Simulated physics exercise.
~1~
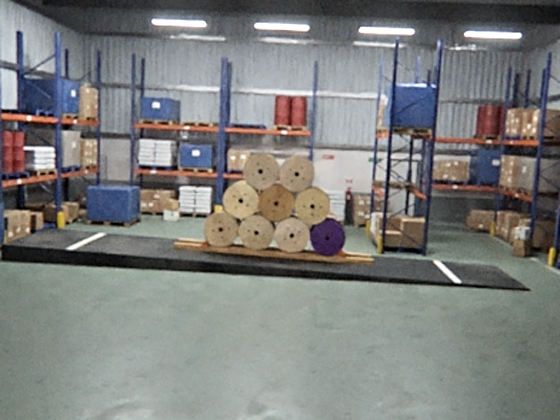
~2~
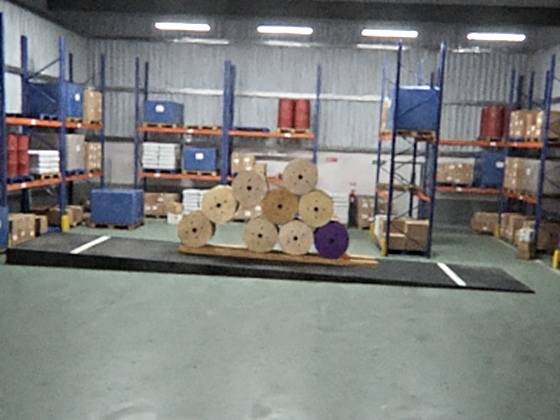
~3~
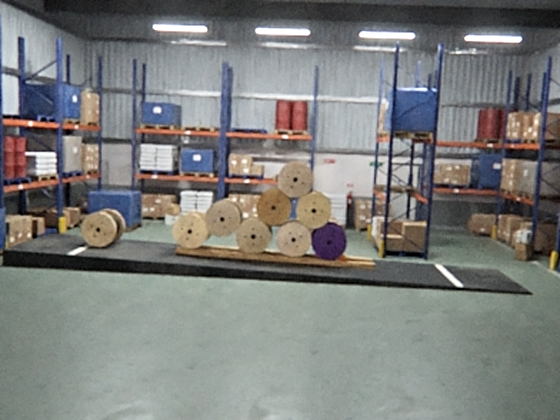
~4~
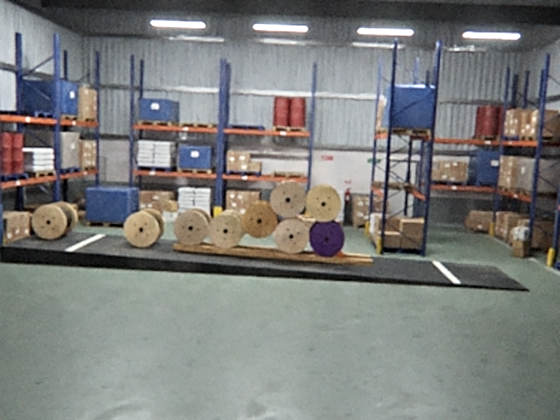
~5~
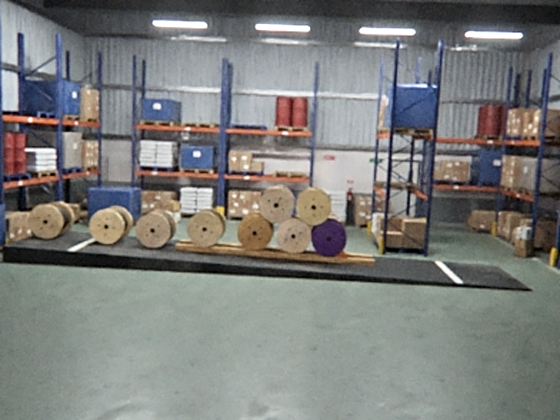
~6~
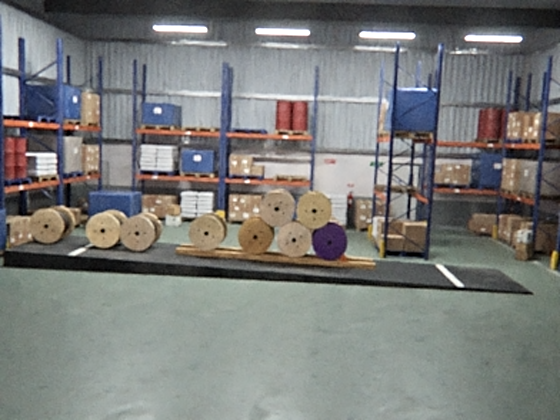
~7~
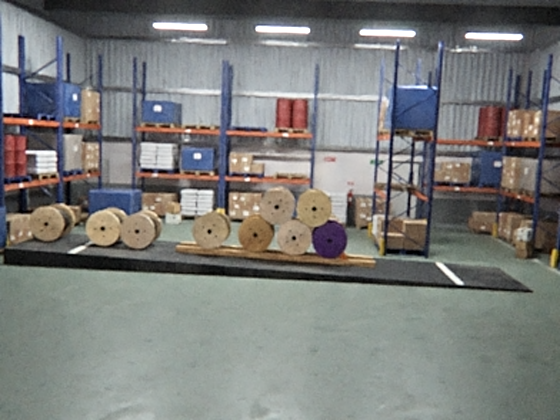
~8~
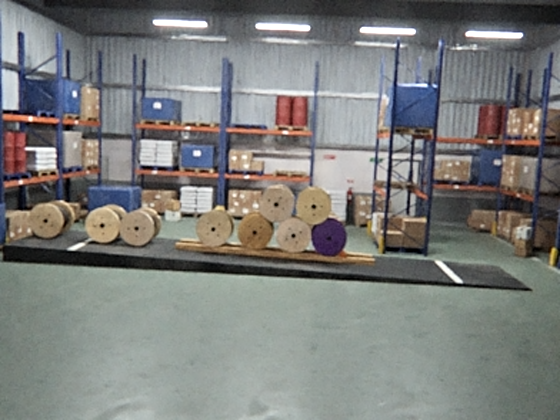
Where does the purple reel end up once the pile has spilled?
It is still on the wooden bearers, at the right end of what is left of the pile.
Tan cable reels and a single purple one stand piled on wooden bearers in a warehouse, seen from the front by a slightly swaying camera. The purple reel sits at the bottom right, on a dark pad with white lines near both ends, before blue and orange racks. The left side of the pile gives way, and reels drop and roll left along the pad. One crosses the left line, and two more come to rest behind it. The purple reel keeps its place, with two tan reels still resting on the remaining bottom row.
